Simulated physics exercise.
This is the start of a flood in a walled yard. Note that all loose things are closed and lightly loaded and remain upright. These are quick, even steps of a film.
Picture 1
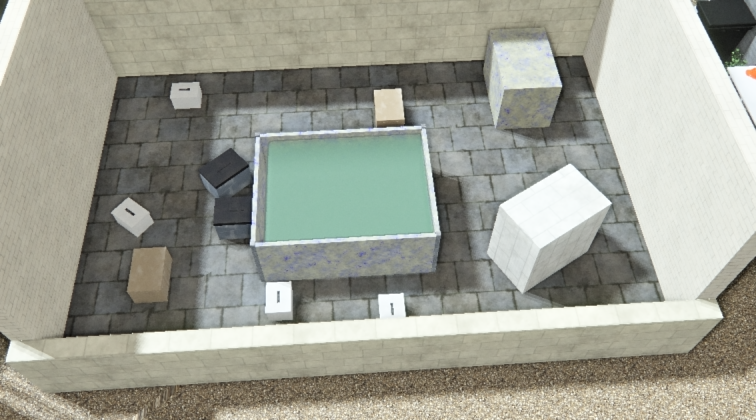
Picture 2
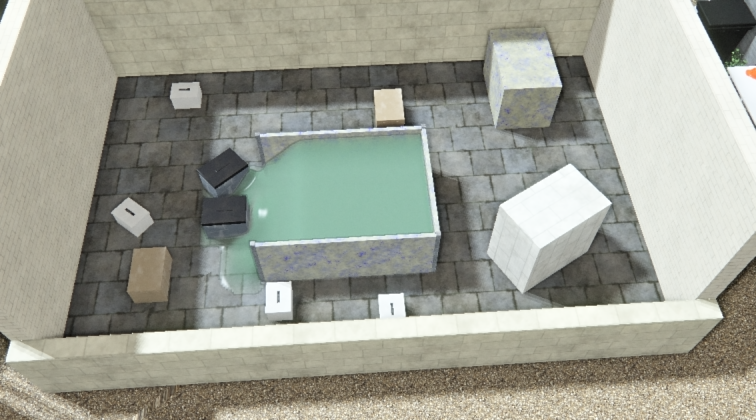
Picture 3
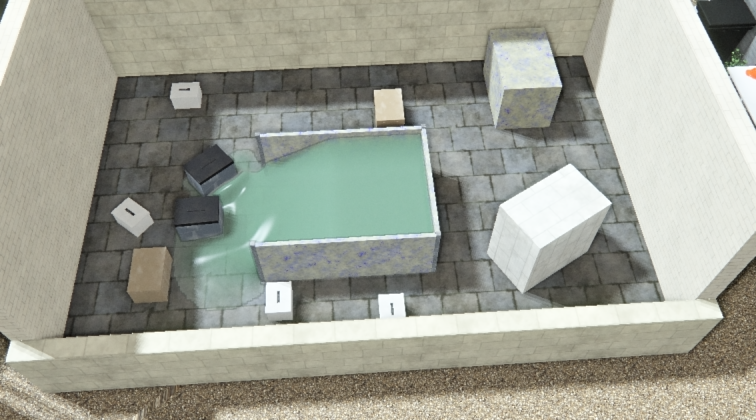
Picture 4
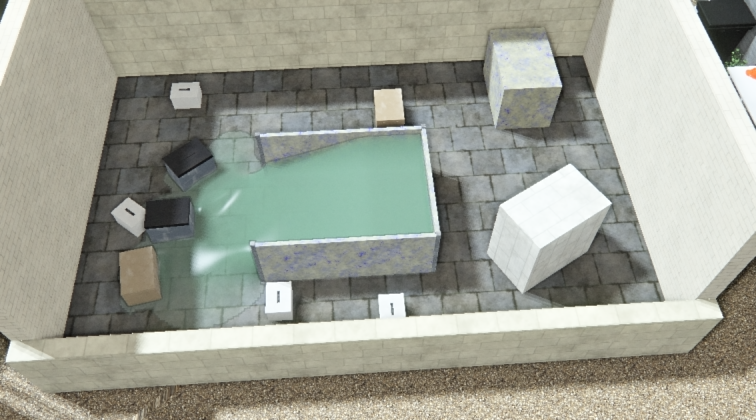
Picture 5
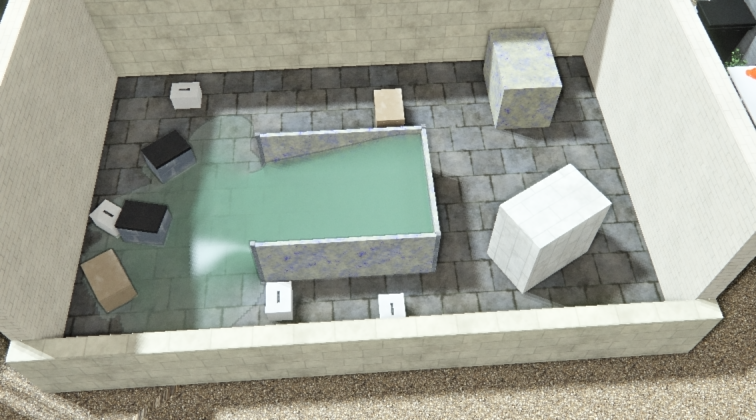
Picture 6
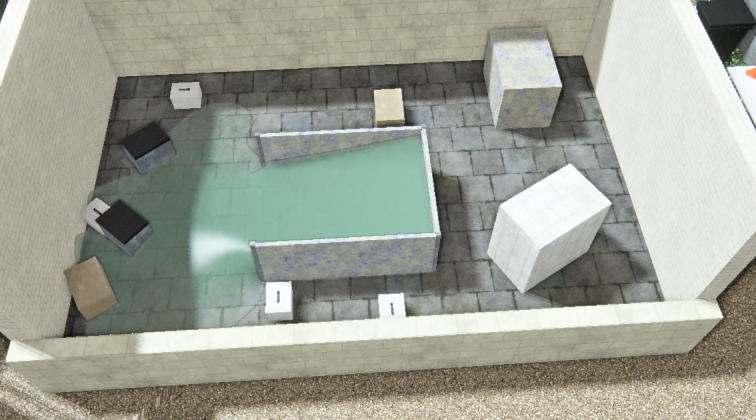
Walled paved yard with green water pouring from the open left side of a tank, pushing two dark boxes leftward.
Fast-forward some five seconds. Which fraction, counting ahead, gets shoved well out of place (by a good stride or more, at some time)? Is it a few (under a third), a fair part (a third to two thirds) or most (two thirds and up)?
Most.
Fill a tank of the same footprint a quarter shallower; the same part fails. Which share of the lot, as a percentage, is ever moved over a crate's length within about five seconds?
100 % or so.
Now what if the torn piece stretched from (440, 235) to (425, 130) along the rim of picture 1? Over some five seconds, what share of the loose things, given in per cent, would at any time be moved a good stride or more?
50 per cent or thereabouts.
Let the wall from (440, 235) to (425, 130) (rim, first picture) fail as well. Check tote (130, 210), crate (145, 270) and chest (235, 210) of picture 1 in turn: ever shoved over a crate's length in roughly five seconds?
Taking them one at a time, the first not displaced that far, the second not displaced that far and the third not displaced that far.
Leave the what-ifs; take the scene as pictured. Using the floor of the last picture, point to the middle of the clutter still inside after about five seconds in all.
In the last view, somewhere about (425, 225).
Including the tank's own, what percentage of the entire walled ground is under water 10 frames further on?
My estimate is about 40 per cent.
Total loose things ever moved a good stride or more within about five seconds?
8.
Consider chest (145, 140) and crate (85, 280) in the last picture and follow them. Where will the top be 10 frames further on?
Near (140, 59) and (109, 306).
A moment on, 3 of 8 are well off their spots; 3 afloat.
Next, 4 of 8 are well off their spots; 4 afloat.
Later, 6 of 8 are well off their spots; 4 afloat.
In the end, 8 of 8 are well off their spots, and 8 have been at some point; 6 afloat.
